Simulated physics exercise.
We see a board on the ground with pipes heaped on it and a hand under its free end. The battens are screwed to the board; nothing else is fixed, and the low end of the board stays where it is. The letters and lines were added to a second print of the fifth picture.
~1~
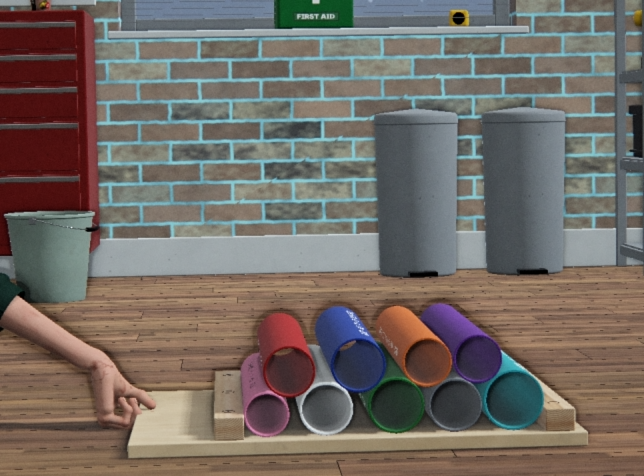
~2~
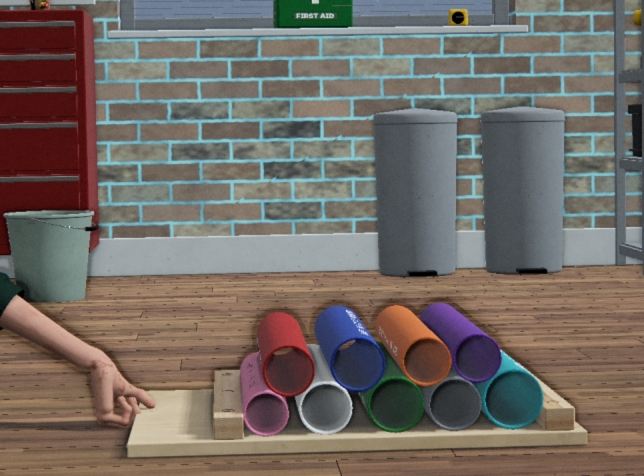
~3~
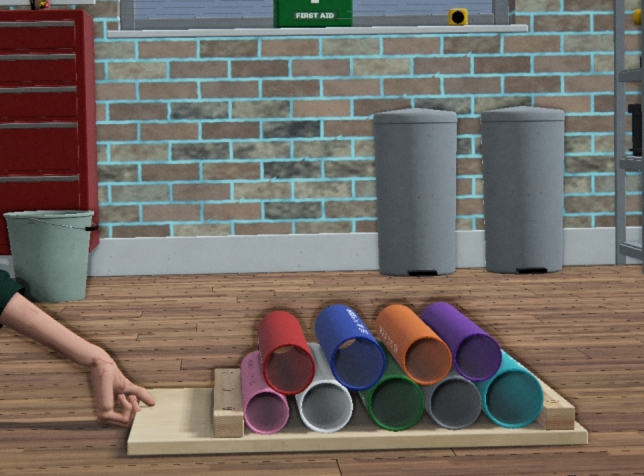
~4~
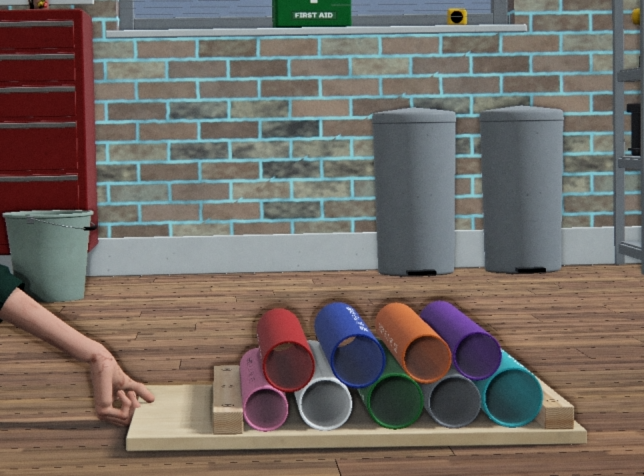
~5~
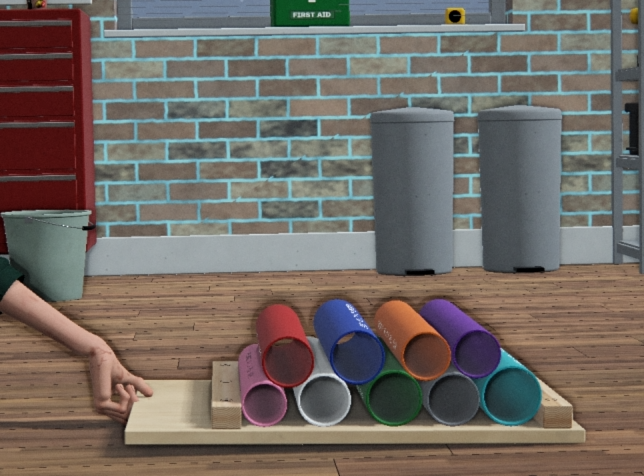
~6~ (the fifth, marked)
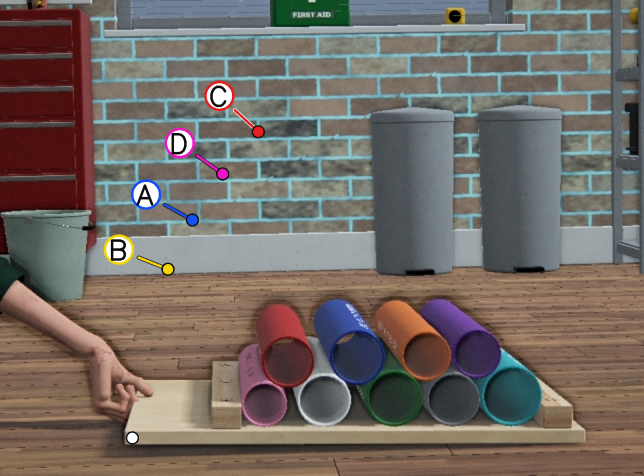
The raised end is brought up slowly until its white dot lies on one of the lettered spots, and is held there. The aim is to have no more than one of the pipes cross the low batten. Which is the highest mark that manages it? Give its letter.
The highest mark that will do is A.
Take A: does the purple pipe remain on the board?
Yes, with A.
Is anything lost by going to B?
At B: No.
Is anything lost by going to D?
Yes.
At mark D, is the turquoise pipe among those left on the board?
Yes.
On the marked copy, A at (193, 220); B at (168, 269); C at (258, 132); D at (223, 174); the white dot at (132, 438).
With A. Early on, board at 17°.
Further on, board at 30°.
At the end, board at 30°, none over the low batten.
As for the rest, B none over the low batten; C four over the low batten (blue, red, orange, purple); D four over the low batten (blue, red, orange, purple).
